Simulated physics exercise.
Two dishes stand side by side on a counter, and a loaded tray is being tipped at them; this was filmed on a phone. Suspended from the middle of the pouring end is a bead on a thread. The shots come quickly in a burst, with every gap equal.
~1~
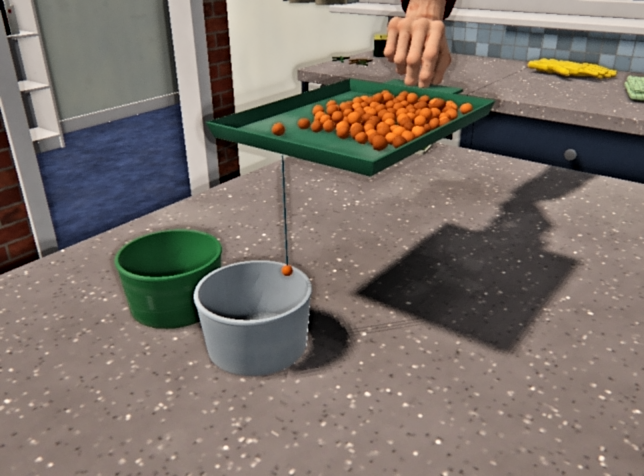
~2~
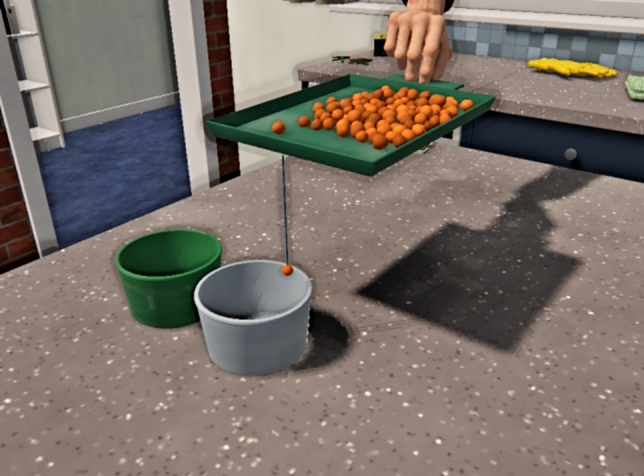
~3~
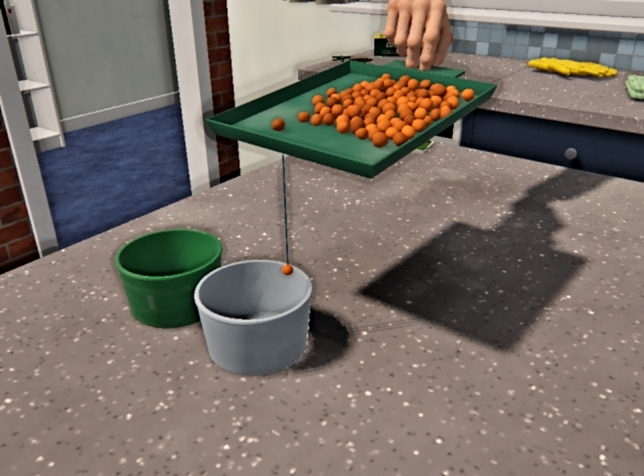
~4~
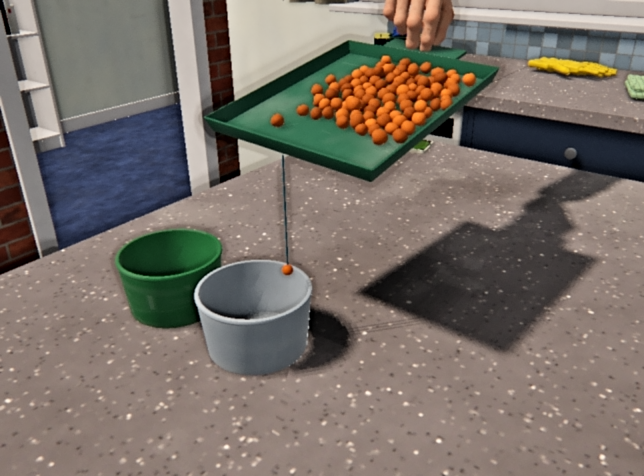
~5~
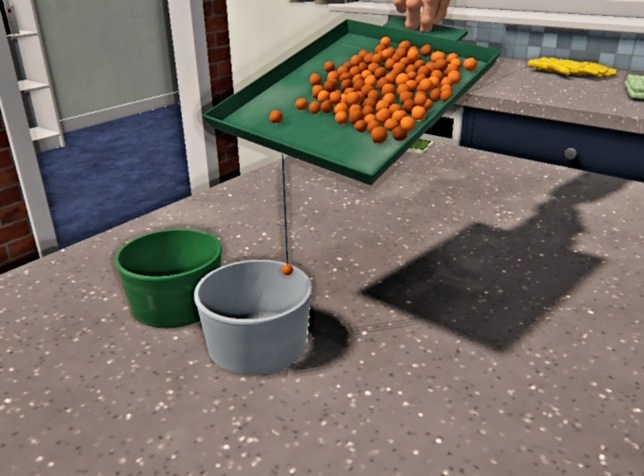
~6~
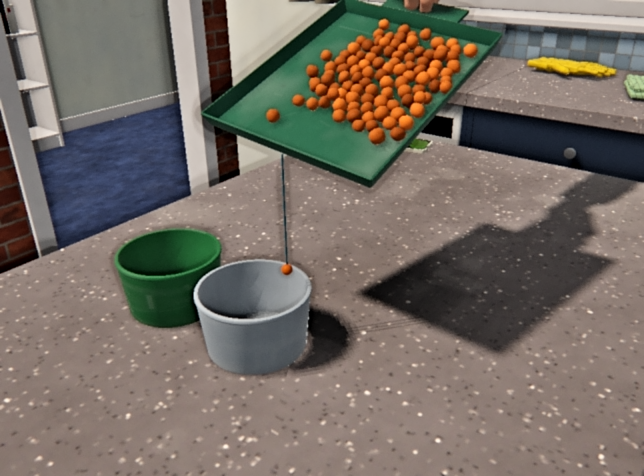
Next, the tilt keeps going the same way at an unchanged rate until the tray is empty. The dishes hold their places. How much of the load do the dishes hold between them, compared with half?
The catch is worse than half, if you ask me.
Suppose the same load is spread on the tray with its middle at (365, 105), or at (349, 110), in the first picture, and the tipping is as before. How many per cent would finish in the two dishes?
First case around 10 %, second case around 20 %.
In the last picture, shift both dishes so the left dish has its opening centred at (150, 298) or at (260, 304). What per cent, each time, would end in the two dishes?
First placement: 10 per cent; second placement: 80 per cent.
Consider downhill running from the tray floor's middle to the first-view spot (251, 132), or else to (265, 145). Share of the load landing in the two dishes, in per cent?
Around 50 percent for the first aim and around 70 percent for the second.
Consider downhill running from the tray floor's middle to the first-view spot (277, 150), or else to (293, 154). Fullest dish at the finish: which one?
Try one: The rightmost dish. Try two: The rightmost dish.
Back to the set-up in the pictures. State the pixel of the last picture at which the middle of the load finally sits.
At about (333, 405), give or take.
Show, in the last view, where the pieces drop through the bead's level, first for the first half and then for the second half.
Near (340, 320) and later near (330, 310).
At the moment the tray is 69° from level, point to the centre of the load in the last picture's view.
Look close to (336, 154) in the last picture.
Soon after the last picture, tray tipped steeply; most on the tray; a small part outside both; about a quarter in the air.
A little later, tray tipped past a quarter turn; a small part in the right dish; most outside both; a small part in the air.
Later still, tray tipped past a quarter turn; a small part in the right dish; most outside both.
At rest, tray tipped past a quarter turn; a small part in the right dish; none in the left dish; most outside both.
